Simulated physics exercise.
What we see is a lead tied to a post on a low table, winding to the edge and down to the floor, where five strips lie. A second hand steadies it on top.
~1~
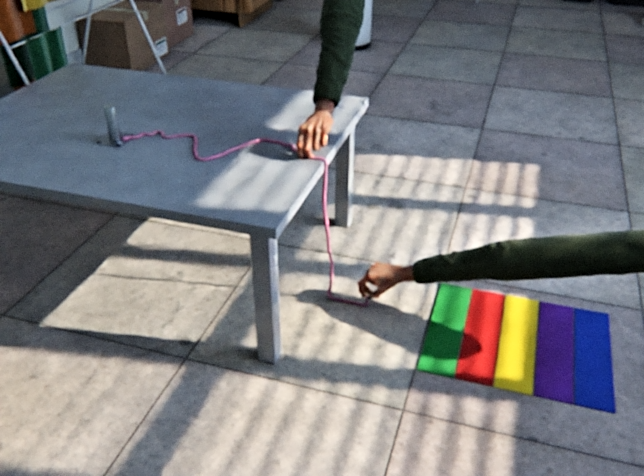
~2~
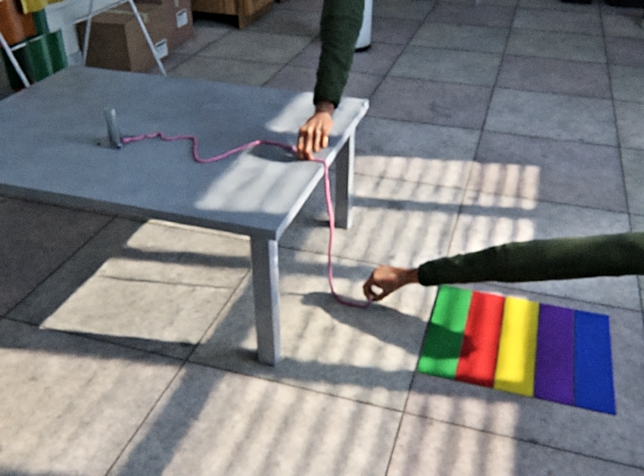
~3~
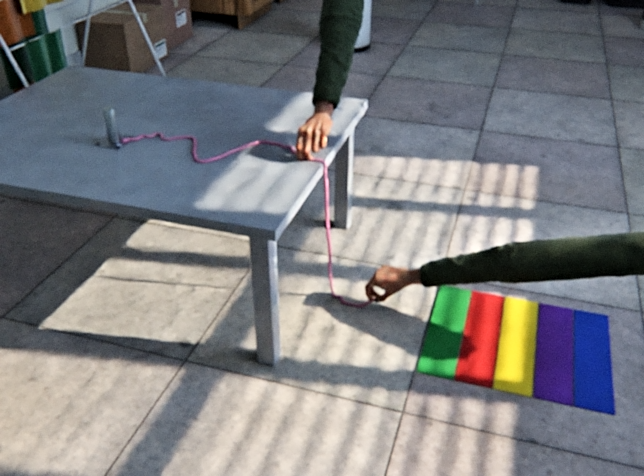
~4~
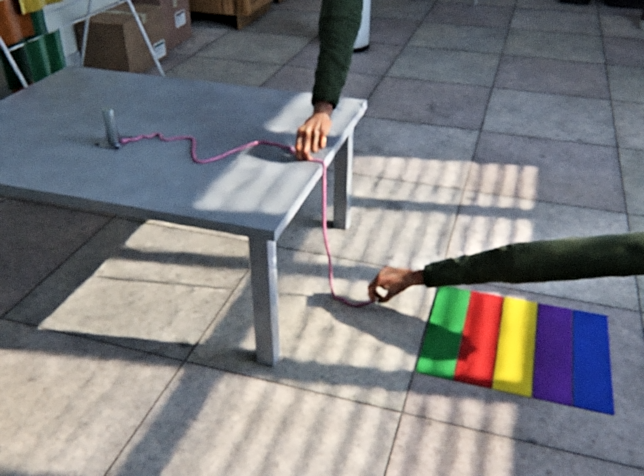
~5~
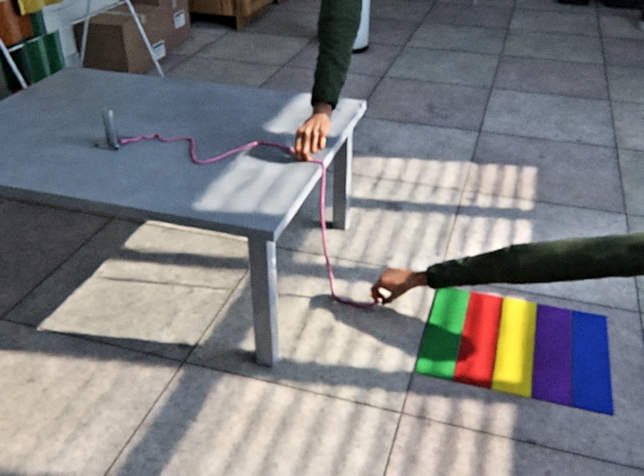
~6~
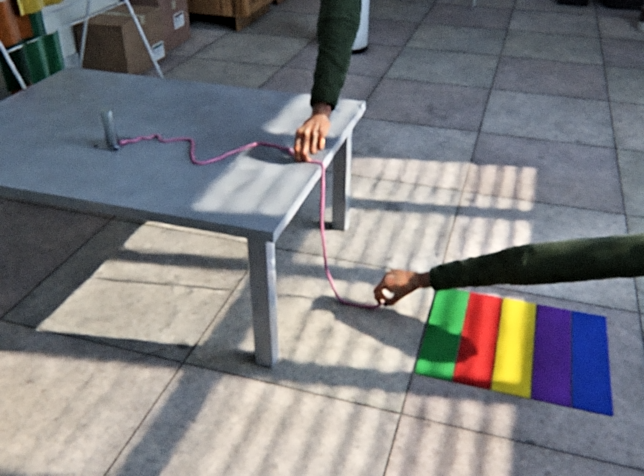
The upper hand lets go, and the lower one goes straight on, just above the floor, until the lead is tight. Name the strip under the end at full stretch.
The end stops over the blue strip.
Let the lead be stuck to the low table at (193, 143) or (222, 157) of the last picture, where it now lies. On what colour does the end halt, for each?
Taking them in turn: Purple; yellow.
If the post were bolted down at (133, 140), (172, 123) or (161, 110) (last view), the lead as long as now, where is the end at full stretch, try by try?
The places are (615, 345), (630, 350) and (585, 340).
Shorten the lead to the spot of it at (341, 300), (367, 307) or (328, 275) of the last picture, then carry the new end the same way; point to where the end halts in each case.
Try by try, around (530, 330), (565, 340) and (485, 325).
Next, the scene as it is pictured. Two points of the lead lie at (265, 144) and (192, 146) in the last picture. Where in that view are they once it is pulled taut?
At (336, 179), then (219, 155).
A little later, end near (531, 331); over yellow.
Next, end near (569, 339); over purple.
When it is tight, end near (593, 343); over blue. It gets as far as the blue strip.
